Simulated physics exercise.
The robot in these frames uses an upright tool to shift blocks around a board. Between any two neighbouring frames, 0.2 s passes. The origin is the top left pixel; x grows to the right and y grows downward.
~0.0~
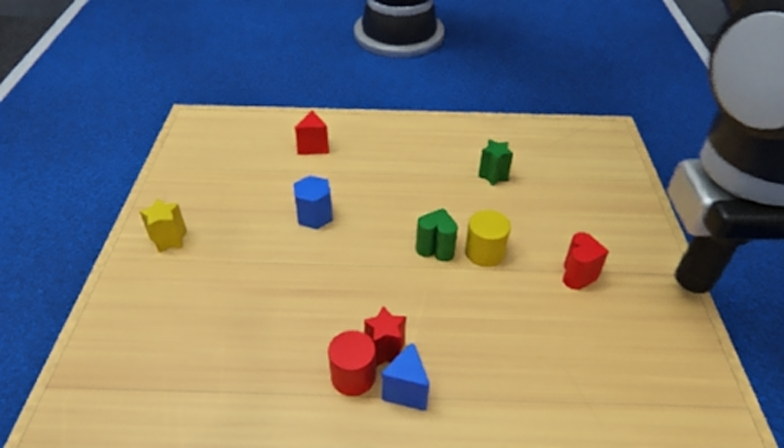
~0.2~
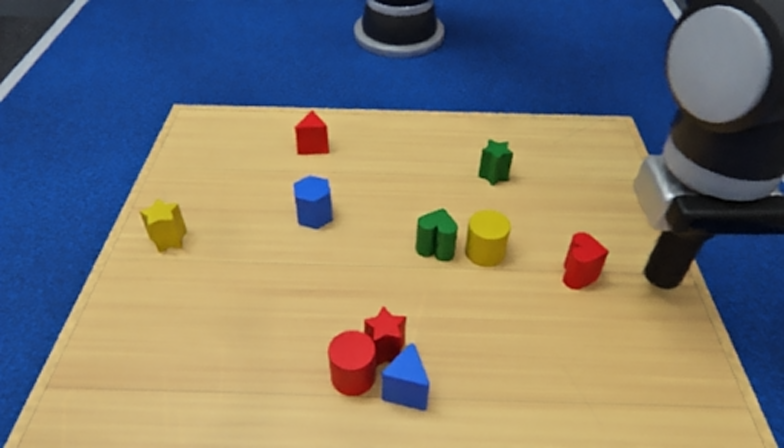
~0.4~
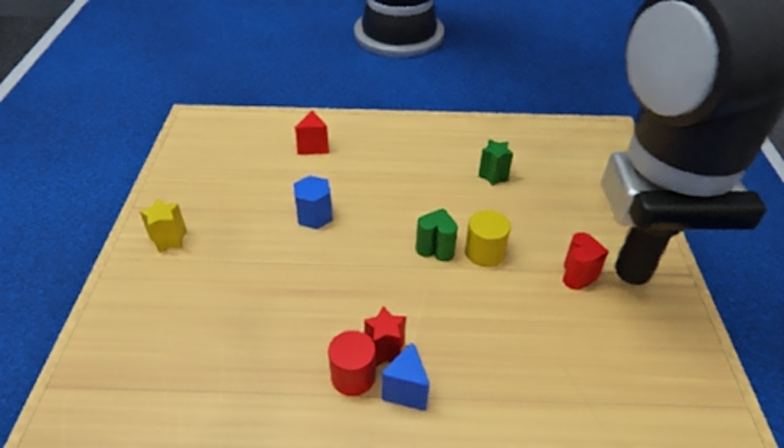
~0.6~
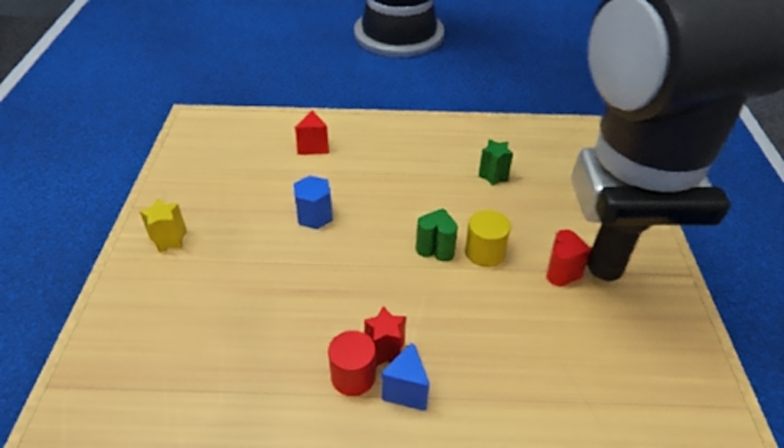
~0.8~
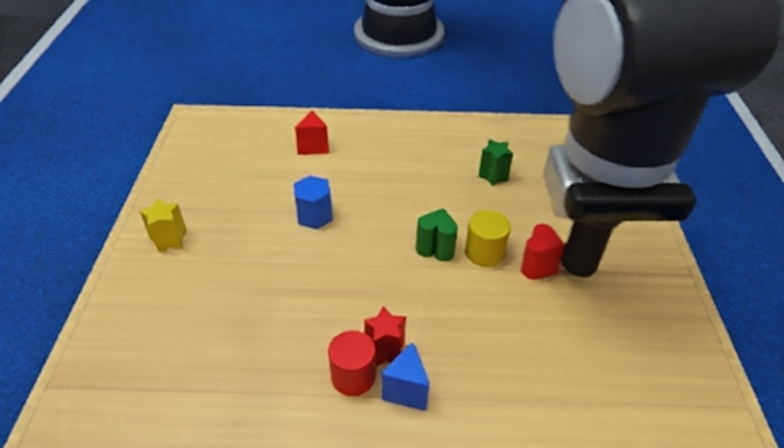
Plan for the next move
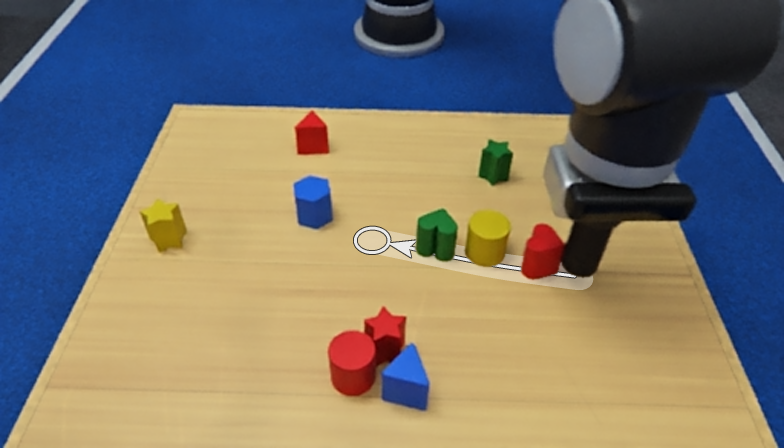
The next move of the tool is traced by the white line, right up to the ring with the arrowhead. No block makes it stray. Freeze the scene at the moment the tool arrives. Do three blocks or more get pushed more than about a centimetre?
Short answer: Yes.
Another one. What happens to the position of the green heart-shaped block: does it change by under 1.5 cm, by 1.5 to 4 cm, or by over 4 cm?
By the end of the path, it will have gone past 4 cm.
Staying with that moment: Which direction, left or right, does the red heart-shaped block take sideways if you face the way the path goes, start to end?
Displaced right.
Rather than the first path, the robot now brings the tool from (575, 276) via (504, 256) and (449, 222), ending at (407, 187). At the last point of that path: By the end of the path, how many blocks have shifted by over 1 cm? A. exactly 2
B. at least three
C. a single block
It's B.
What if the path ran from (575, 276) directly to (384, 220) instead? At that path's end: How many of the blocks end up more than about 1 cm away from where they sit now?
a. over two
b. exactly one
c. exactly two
Correct choice: A.
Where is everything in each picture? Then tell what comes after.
Tool's lower end at (693, 281); blue six-sided block at (312, 187); green heart-shaped block at (439, 221); yellow round block at (490, 224); red heart-shaped block at (588, 247), in the first picture.
Tool at (662, 276); blocks still, in the second picture.
Tool at (632, 272); blocks still, in the third picture.
Tool at (605, 269); red heart-shaped block at (571, 244), in the fourth picture.
Tool at (579, 265); blue six-sided block at (312, 187); green heart-shaped block at (439, 221); yellow round block at (490, 224); red heart-shaped block at (546, 238), in the fifth picture.
Drawn move, from (575, 276) through (471, 260) to (372, 240).
The first path, step by step. One third of the way, tool at (507, 255); green heart-shaped block at (429, 221); yellow round block at (454, 204); red heart-shaped block at (479, 223), turned 35° clockwise.
Two thirds of the way, tool at (438, 242); green heart-shaped block at (402, 224); yellow round block at (436, 185); red heart-shaped block at (423, 205), turned 85° clockwise.
At the end, tool at (372, 229); blue six-sided block still; green heart-shaped block at (334, 216), turned 25° anticlockwise; yellow round block at (435, 184); red heart-shaped block at (408, 196), turned 120° clockwise.
